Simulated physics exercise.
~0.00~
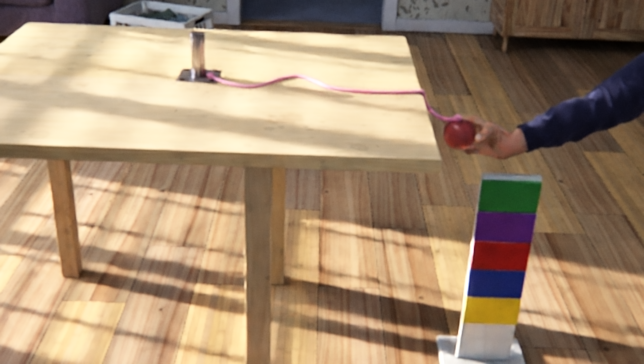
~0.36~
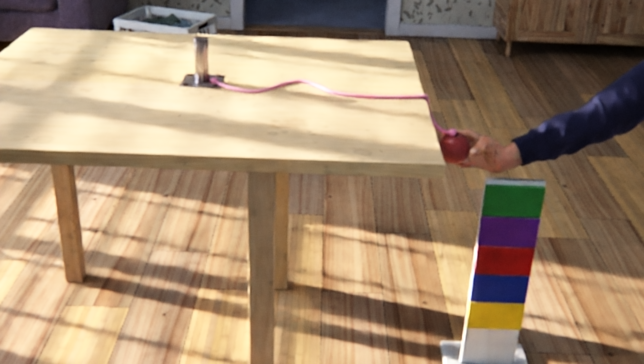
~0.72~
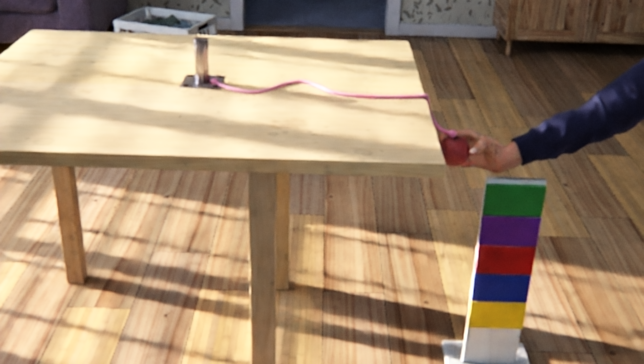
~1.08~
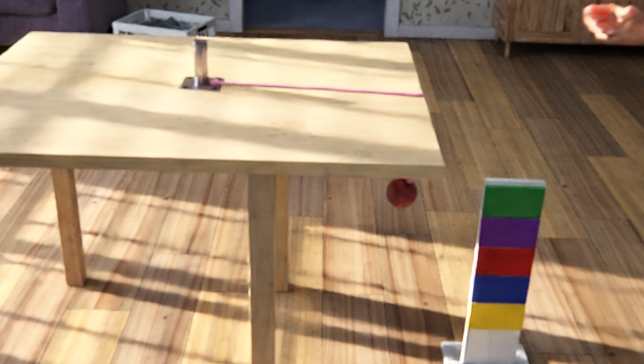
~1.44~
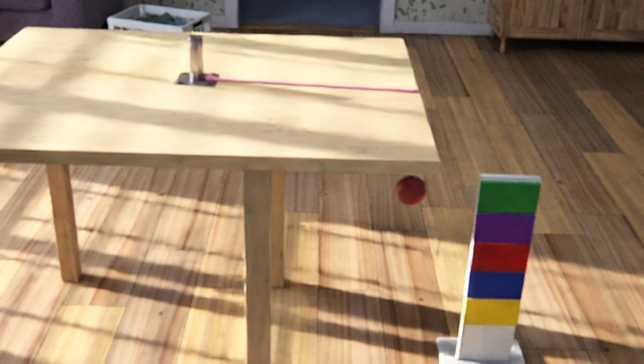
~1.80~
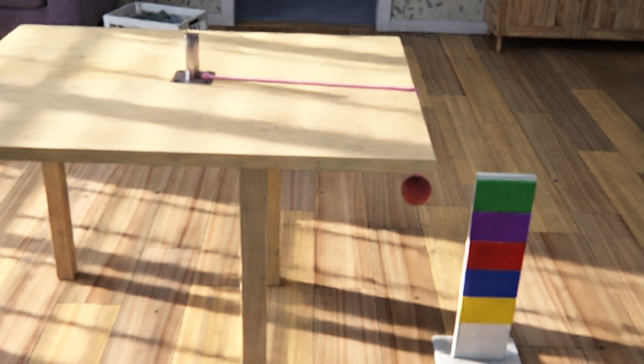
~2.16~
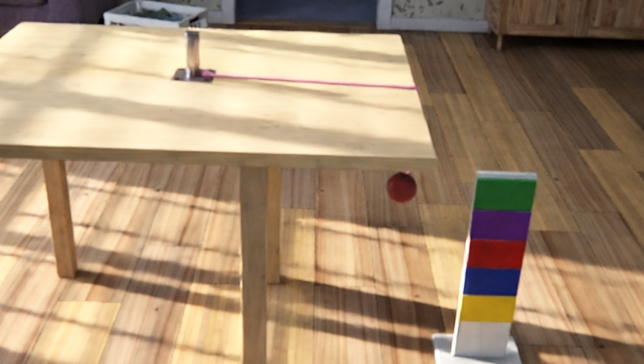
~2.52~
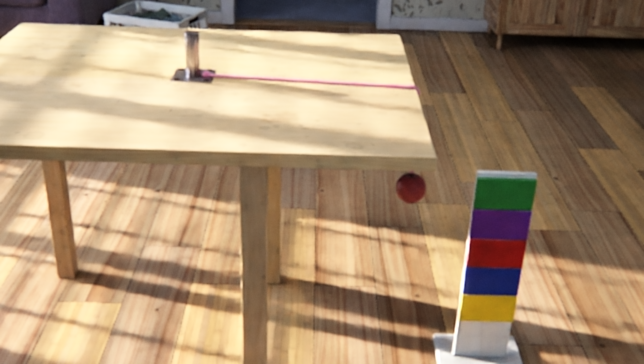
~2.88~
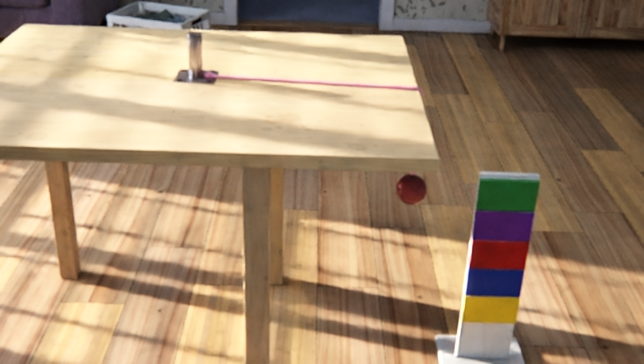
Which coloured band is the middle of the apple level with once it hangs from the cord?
The middle of the apple hangs level with the green band, at the top of the striped board.
At first, a hand at the right holds a round red apple beside the edge of a wooden table, with a slack pink cord running from it to a small metal post on the tabletop. A striped upright board stands nearby, its bands green, purple, red, blue and yellow from top to bottom. The hand lowers the apple slightly, then lets go and draws back. The apple drops a short way below the table edge and the cord pulls straight. It sways gently right, left and right again, ending up hanging level with the green band.
